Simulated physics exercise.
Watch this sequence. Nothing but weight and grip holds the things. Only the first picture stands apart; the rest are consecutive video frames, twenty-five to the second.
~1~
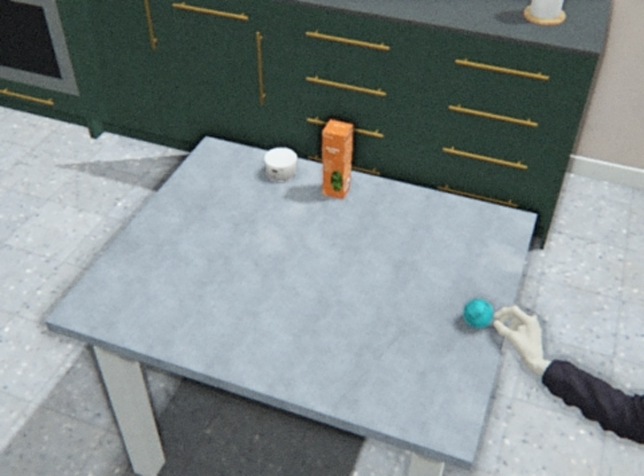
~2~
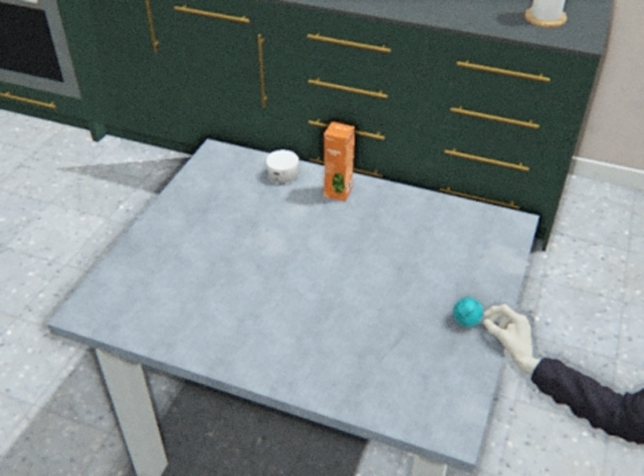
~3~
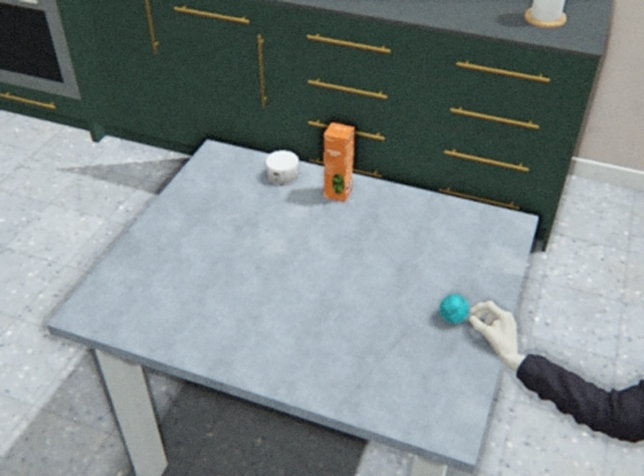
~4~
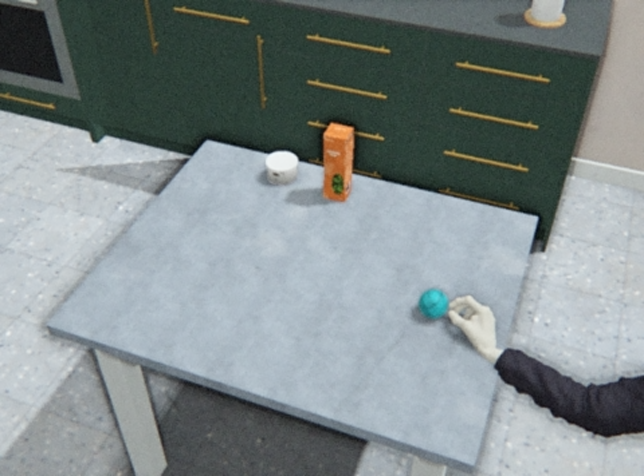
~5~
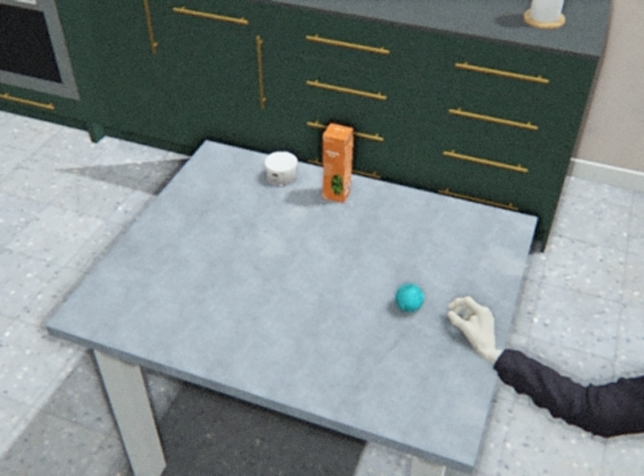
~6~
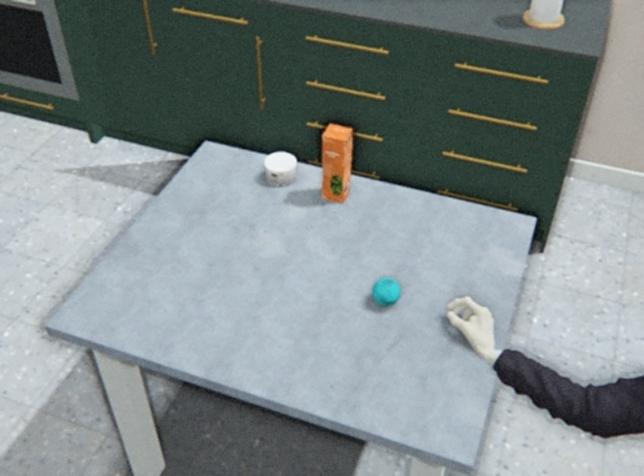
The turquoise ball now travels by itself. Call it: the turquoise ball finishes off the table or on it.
Off the table.
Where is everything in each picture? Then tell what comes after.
The first picture shows under the hand; turquoise ball (478, 314).
The second picture shows under the hand; turquoise ball (468, 312).
The third picture shows under the hand; turquoise ball (454, 309).
The fourth picture shows turquoise ball (434, 304).
The fifth picture shows turquoise ball (409, 298) moved about its own width.
The sixth picture shows turquoise ball (386, 292) moved well along.
Then, 0.30 s later than the last frame, turquoise ball moved well along near (233, 251).
Then, 0.60 s later than the last frame, turquoise ball now off the table.
Then, 0.90 s later than the last frame, things are still on the move.
When it is over, off the table, turquoise ball.
